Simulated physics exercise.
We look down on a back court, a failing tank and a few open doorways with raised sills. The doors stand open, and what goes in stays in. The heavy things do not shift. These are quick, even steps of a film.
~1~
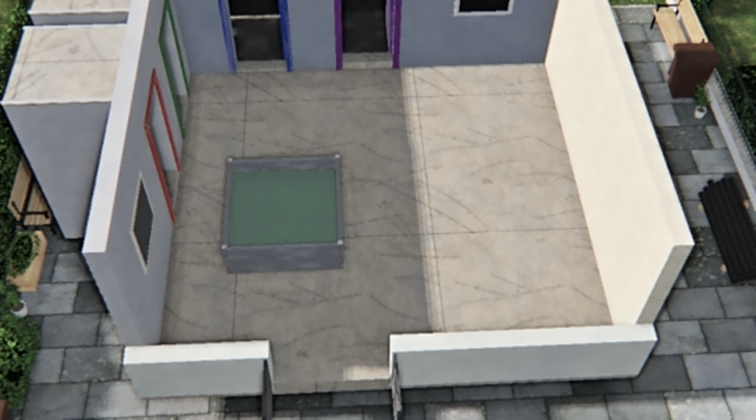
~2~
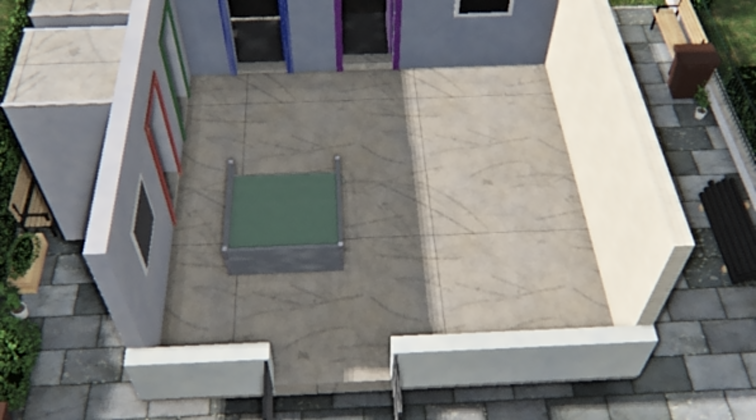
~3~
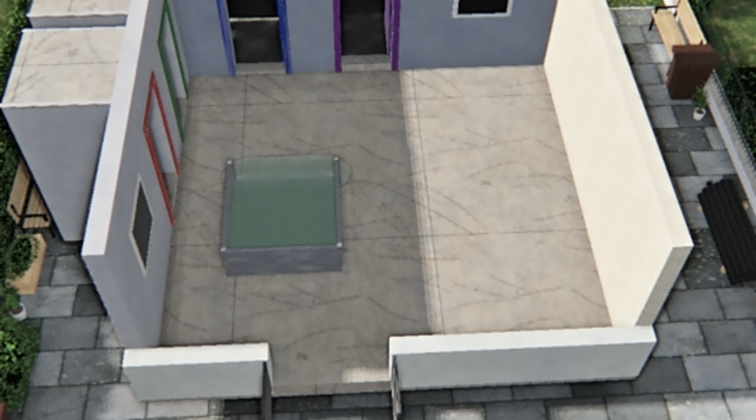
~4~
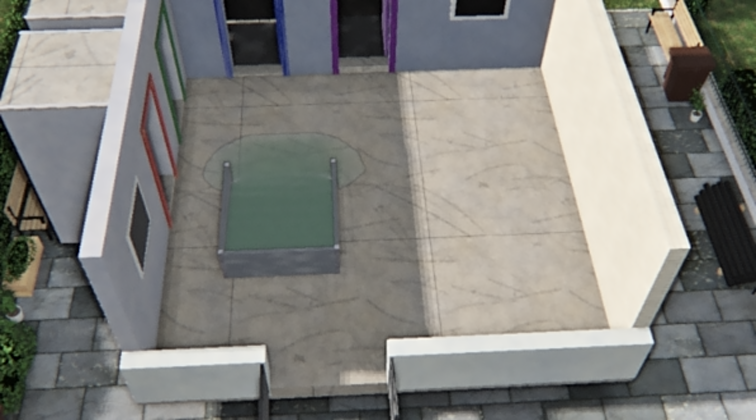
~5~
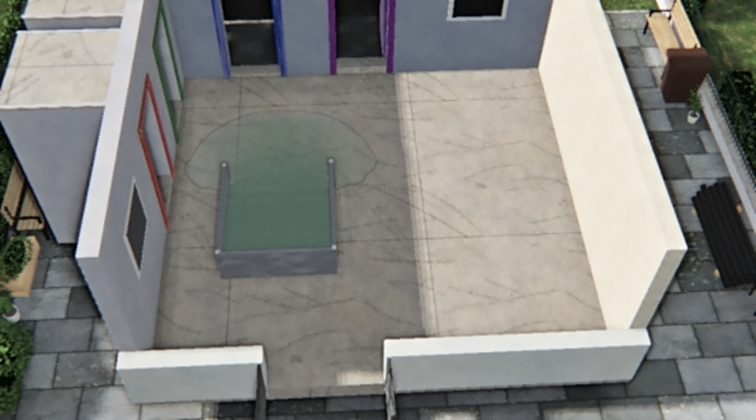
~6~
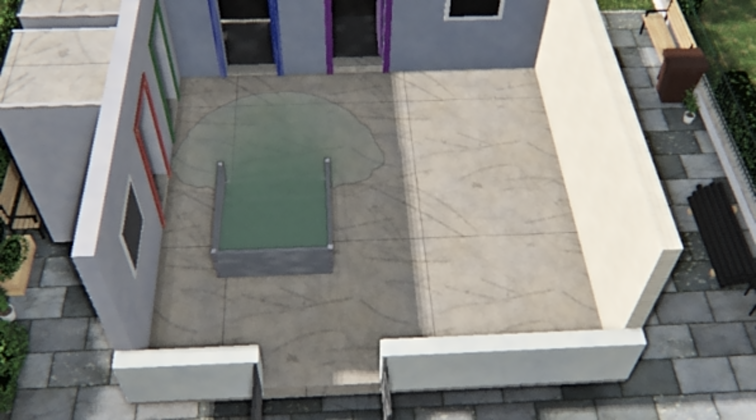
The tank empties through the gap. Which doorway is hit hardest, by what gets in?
The blue doorway takes the most.
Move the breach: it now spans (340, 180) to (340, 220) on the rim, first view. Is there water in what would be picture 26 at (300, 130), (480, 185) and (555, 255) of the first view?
One after the other: Dry, wet, flooded.
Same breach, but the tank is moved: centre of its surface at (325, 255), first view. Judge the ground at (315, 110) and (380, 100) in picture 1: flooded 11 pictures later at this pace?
One after the other: Awash, flooded.
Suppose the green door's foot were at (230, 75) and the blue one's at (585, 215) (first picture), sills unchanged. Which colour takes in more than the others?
The one in green.
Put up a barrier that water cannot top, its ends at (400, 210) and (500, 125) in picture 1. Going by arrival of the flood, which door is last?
It is the red door.
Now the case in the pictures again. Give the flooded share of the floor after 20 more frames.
Roughly 35 per cent.
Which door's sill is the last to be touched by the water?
It is the red-painted one.
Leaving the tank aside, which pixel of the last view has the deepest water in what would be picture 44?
Near (505, 96).
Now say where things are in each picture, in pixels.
In the first frame, still water in the water tank at (284, 204).
In the second frame, the front is at a hidden place, out from the gap on the water tank's far side.
In the third frame, water pours out on the water tank's far side and has run to (345, 169).
In the fourth frame, the front is at (223, 151), out from the gap on the water tank's far side.
In the fifth frame, water pours out on the water tank's far side and has run to (327, 119).
In the sixth frame, the front is at (292, 95), out from the gap on the water tank's far side.
A moment on, water covers 25 % of the floor; purple door wet at the sill, nothing in, green door wet at the sill, nothing in, red door not reached, blue door some in.
Next, water covers 30 % of the floor; purple door wet at the sill, nothing in, green door a trickle in, red door not reached, blue door a lot in.
Then, water covers 35 % of the floor; purple door a trickle in, green door some in, red door wet at the sill, nothing in, blue door a lot in.
Later, water covers 55 % of the floor; purple door a trickle in, green door some in, red door wet at the sill, nothing in, blue door a lot in.
In the end, water covers 80 % of the floor; purple door a trickle in, green door some in, red door wet at the sill, nothing in, blue door a lot in; the blue door has let in the most.
